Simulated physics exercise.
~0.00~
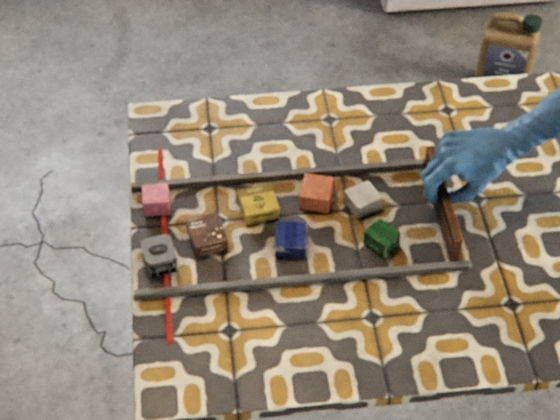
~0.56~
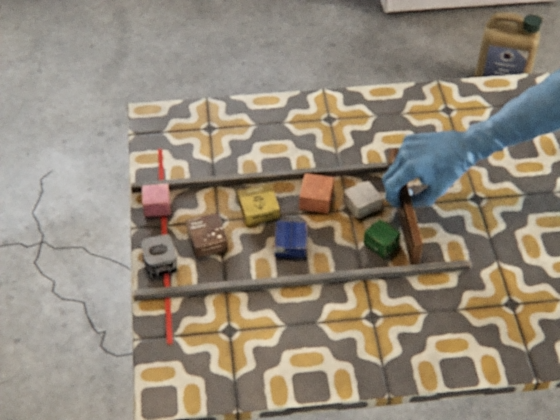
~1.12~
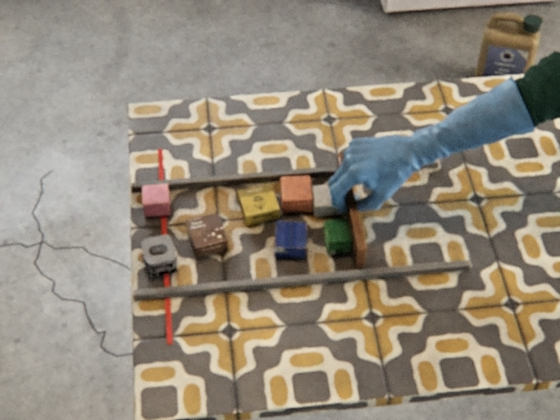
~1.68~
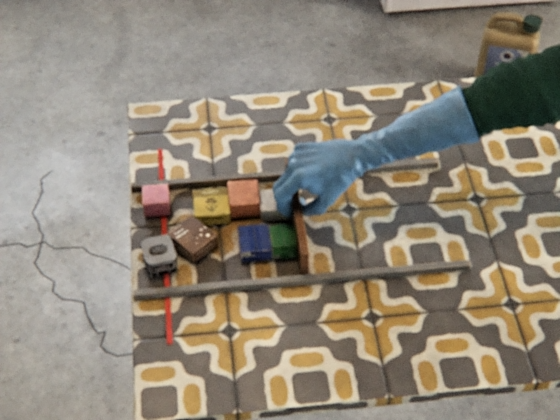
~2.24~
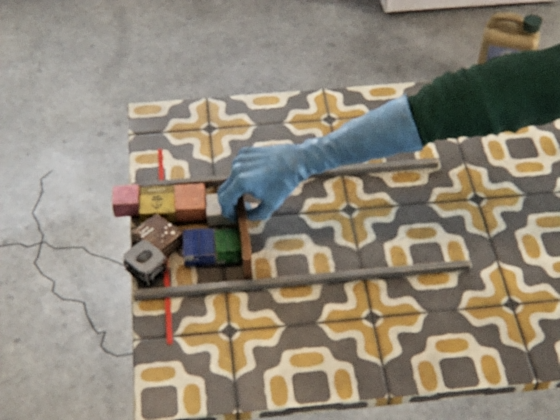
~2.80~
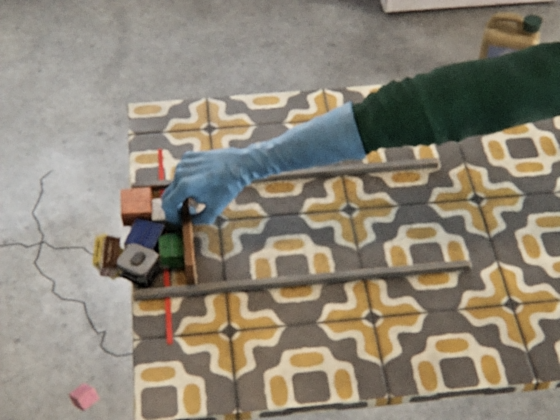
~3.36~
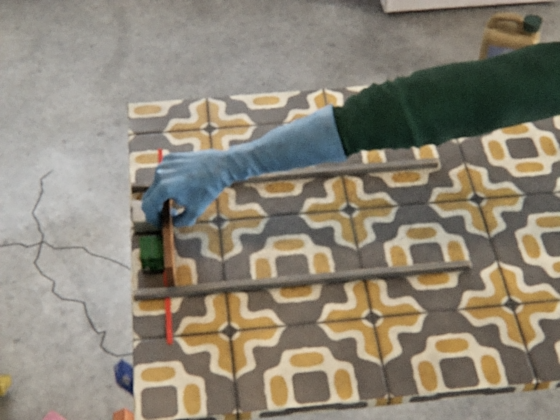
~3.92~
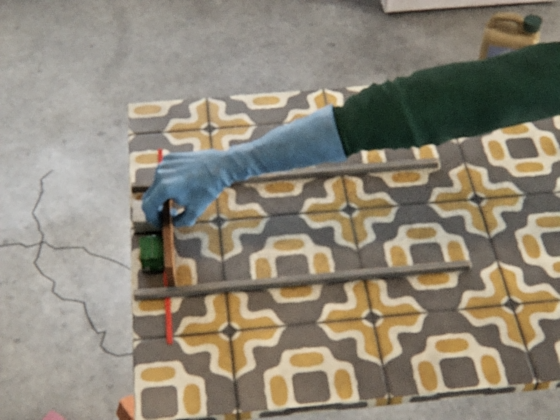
The video shows a blue-gloved hand pushing an upright board left between two rails on a patterned table, sweeping colored blocks and a grey case toward the edge. Most tumble to the floor, and the board stops at the red tape with the green block still on the table.
